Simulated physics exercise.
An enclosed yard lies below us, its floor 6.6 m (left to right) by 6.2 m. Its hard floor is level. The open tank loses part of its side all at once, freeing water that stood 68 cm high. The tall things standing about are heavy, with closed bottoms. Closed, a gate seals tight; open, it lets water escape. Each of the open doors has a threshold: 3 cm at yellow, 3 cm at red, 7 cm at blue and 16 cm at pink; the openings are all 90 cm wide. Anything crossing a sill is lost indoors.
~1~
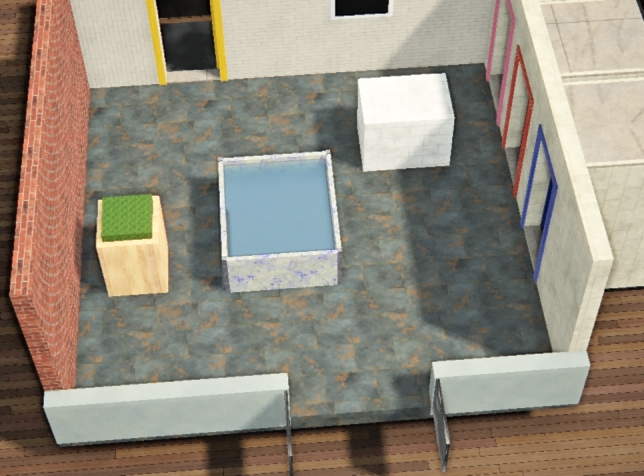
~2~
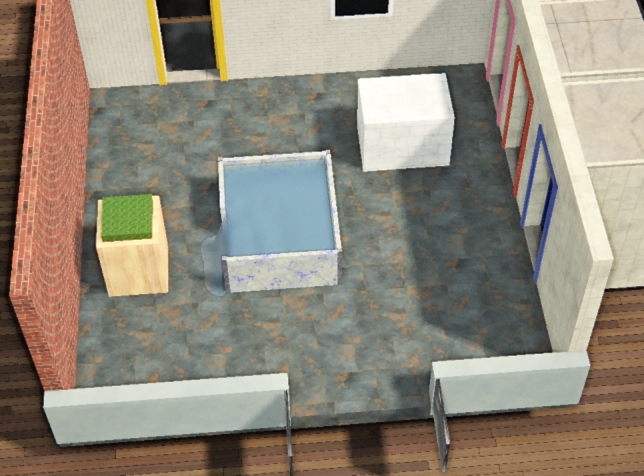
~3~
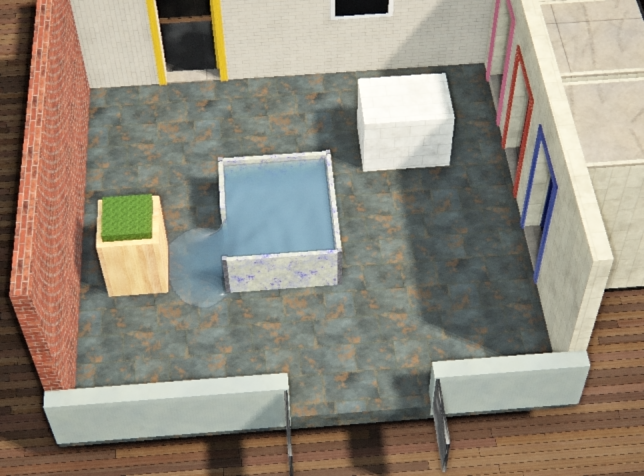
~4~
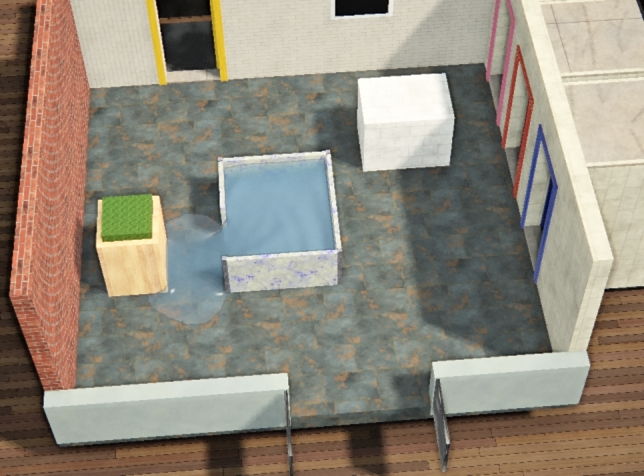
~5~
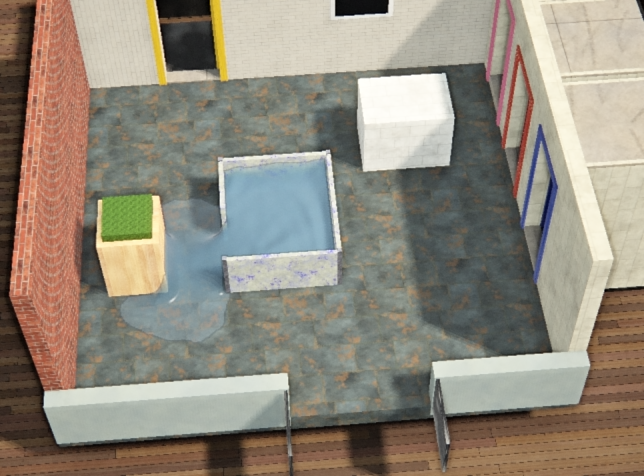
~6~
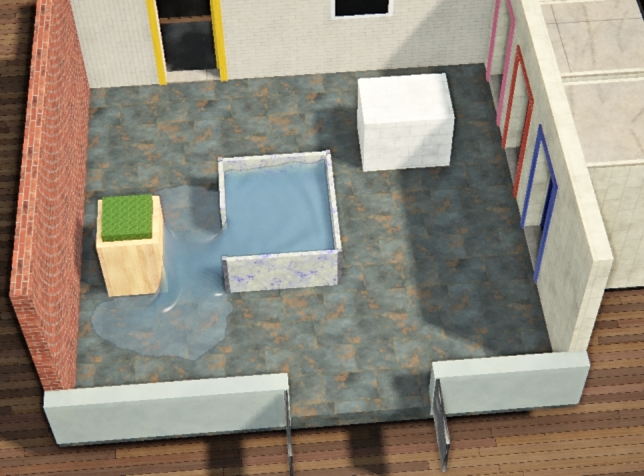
Water pours from an opening in the left side of a rectangular tank in a walled yard, spreads across the dark floor, and flows around the base of a wooden block topped with green, while the tank's level drops.
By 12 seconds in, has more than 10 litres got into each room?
As I see it, at the yellow door the limit will be crossed. At the red door the limit will be crossed. At the blue door the limit will not be crossed. At the pink door the limit will not be crossed.
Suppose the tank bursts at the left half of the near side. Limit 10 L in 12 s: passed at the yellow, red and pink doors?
Yellow door surpasses it, red door doesn't reach it, pink door doesn't reach it.
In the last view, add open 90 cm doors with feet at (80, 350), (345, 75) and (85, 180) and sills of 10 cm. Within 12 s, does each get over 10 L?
The first one exceeds it, the second one doesn't reach it, and the third one doesn't reach it.
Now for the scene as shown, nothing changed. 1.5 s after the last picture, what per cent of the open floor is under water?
Covered: Roughly 35 %.
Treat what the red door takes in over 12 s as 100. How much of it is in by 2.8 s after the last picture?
Around 0 percent.
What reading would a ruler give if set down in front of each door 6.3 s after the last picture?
You'd get yellow at 10 cm, red at 0 cm, blue at 5 cm, and pink at 5 cm.
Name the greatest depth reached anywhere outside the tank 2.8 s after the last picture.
It gets to some 24 cm.
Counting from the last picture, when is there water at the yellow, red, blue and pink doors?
Doors: Yellow 1.6 s / red 7.0 s / blue 5.5 s / pink 6.0 s.
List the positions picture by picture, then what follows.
In the first picture, the open tank at (278, 208) is whole and still, 68 cm deep.
In the second picture, the front is at (212, 239), 0.6 m from the gap at (228, 253); 0.2 m2 of floor is under water; 68 cm left at the back of the open tank.
In the third picture, the front is at (172, 251), 0.9 m from the gap at (228, 256); 0.9 m2 of floor is under water; 68 cm left at the back of the open tank.
In the fourth picture, water pours out at (228, 256) and has run 1.3 m, to a hidden place; typically 10 cm deep outside, 65 cm at the open tank's back.
In the fifth picture, water pours out at (228, 256) and has run 1.7 m, to a hidden place; typically 5 cm deep outside, 58 cm at the open tank's back.
In the sixth picture, the front is at a hidden place, 2.1 m from the gap at (228, 256); 3.0 m2 of floor is under water; 58 cm left at the back of the open tank.
Then, 0.7 s after the last picture water covers 20 % of the floor and is deepest (48 cm) near (168, 271); yellow door not reached, red door not reached, blue door not reached, pink door not reached.
Then, 1.5 s after the last picture water covers 35 % of the floor and is deepest (34 cm) near (180, 270); yellow door not reached, red door not reached, blue door not reached, pink door not reached.
Then, 2.8 s after the last picture water covers 45 % of the floor and is deepest (24 cm) near (168, 271); yellow door 10 cm at the sill, 35 L in, red door not reached, blue door not reached, pink door not reached.
Then, 6.3 s after the last picture water covers 85 % of the floor and is deepest (12 cm) near (169, 410); yellow door 10 cm at the sill, 94 L in, red door not reached, blue door 5 cm at the sill, 0 L in, pink door 5 cm at the sill, 0 L in.
Then, 11.3 s after the last picture water covers 100 % of the floor and is deepest (9 cm) near (485, 91); yellow door 5 cm at the sill, 147 L in, red door 6 cm at the sill, 23 L in, blue door 4 cm at the sill, 0 L in, pink door 8 cm at the sill, 0 L in.
